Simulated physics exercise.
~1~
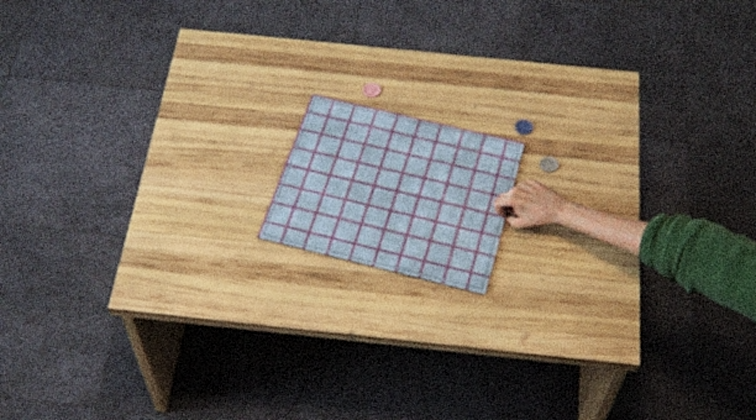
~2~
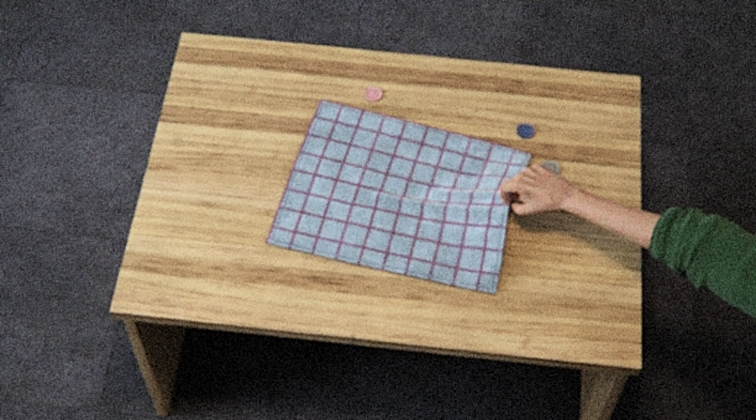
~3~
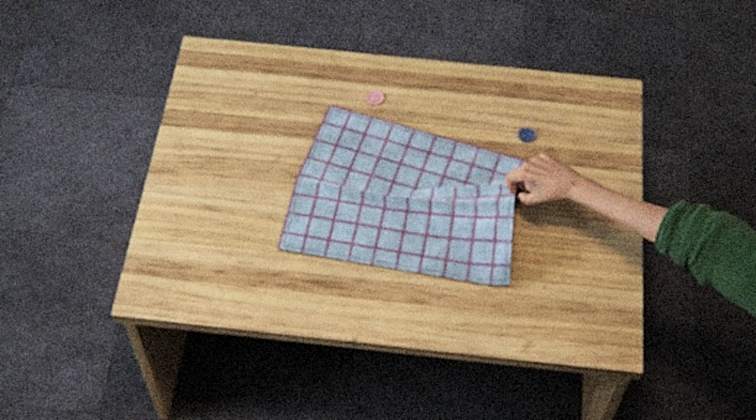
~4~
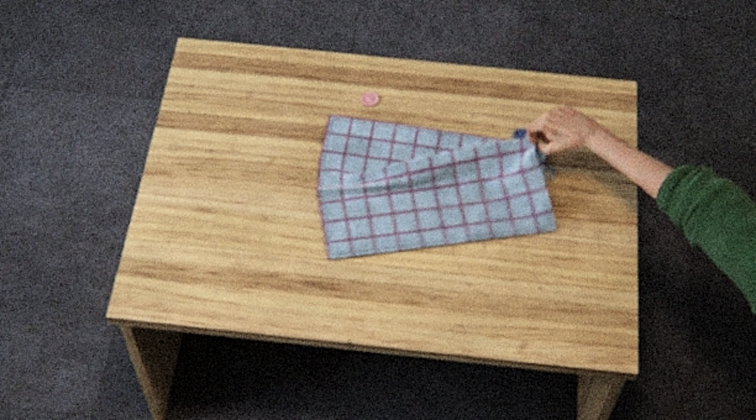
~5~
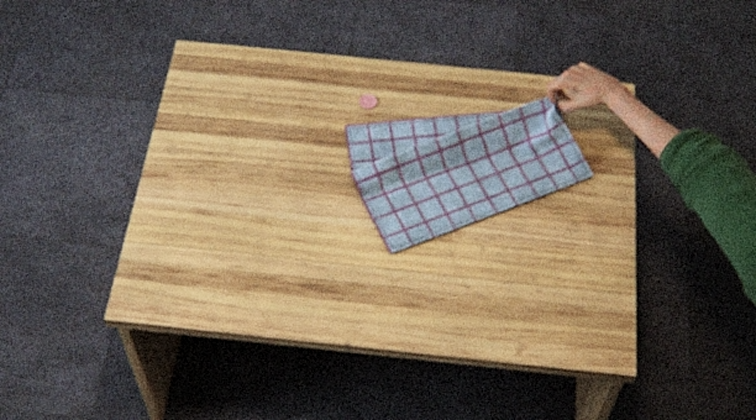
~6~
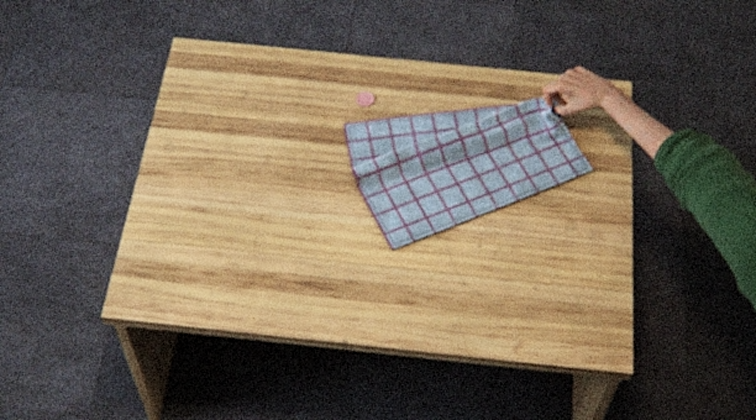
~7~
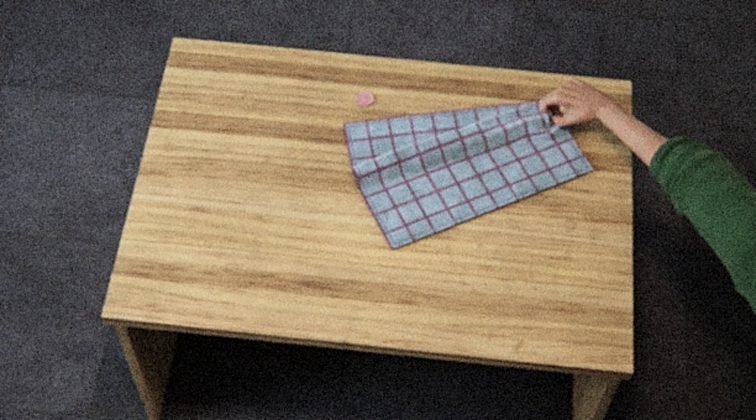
A hand drags the checked tea towel up and right, covering the blue and grey discs.
